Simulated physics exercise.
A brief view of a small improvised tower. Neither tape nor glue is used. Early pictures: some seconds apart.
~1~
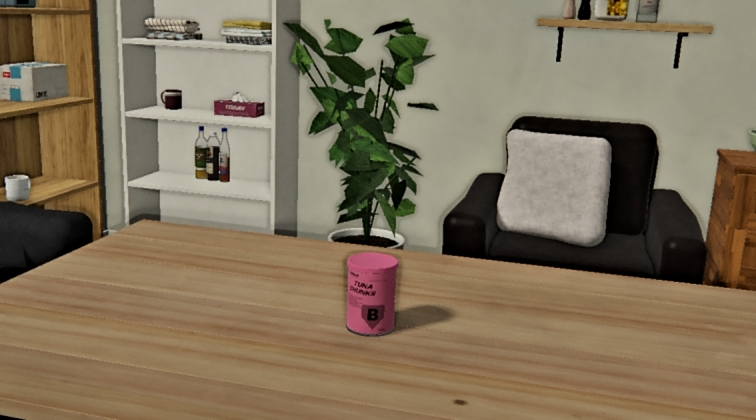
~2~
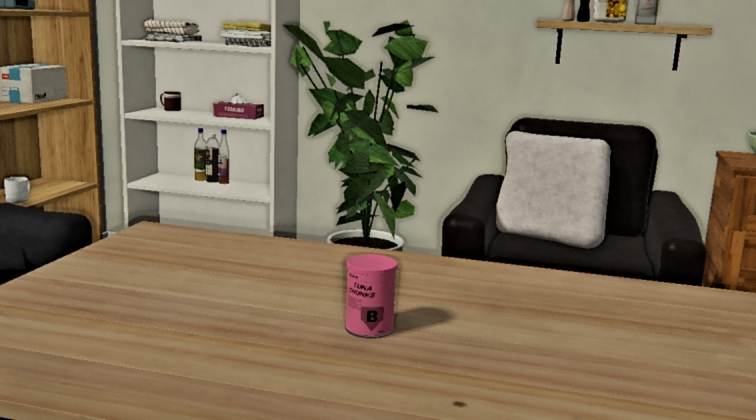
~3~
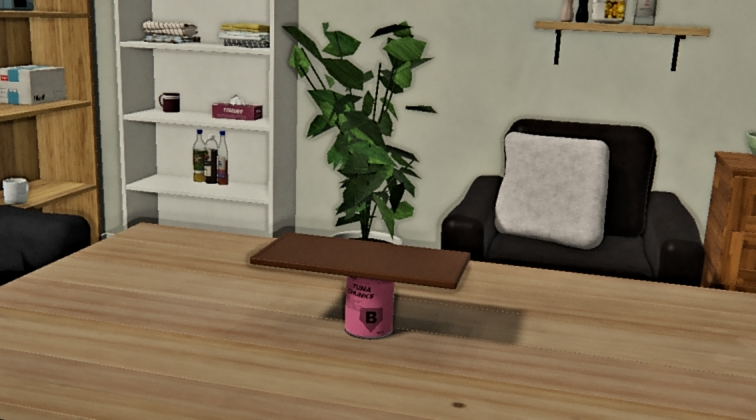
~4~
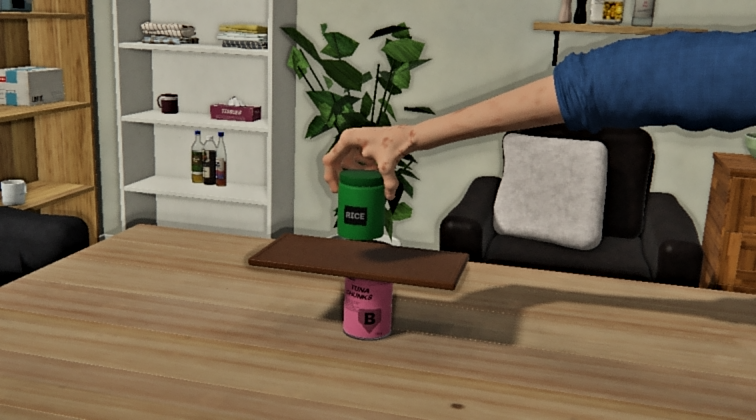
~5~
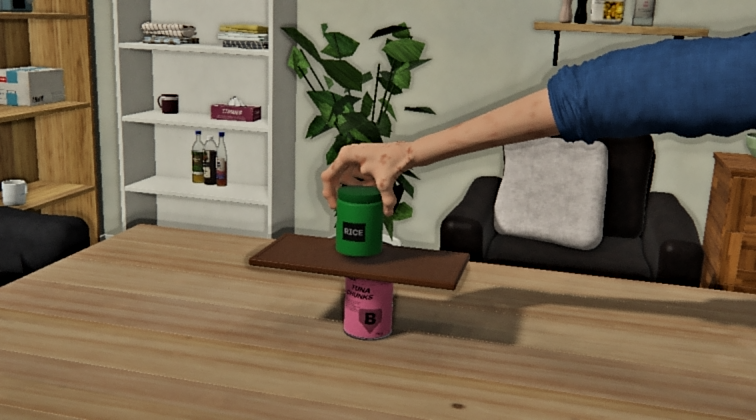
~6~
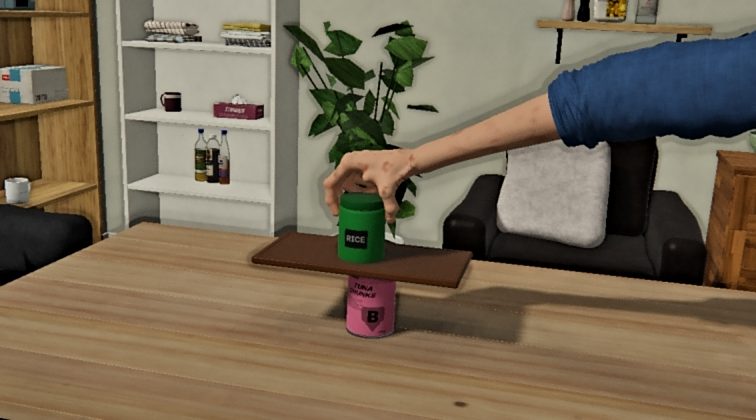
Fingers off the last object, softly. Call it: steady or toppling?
Steady.
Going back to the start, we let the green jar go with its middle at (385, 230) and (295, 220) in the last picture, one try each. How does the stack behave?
Try one: The stack remains standing; try two: The stack collapses.
Then, 0.80 s later than the last frame, things are still on the move.
Then, 1.70 s later than the last frame, all is still.
When it is over, all 3 as before. End places, in pixels of the last picture, green jar near (361, 228). The stack holds.
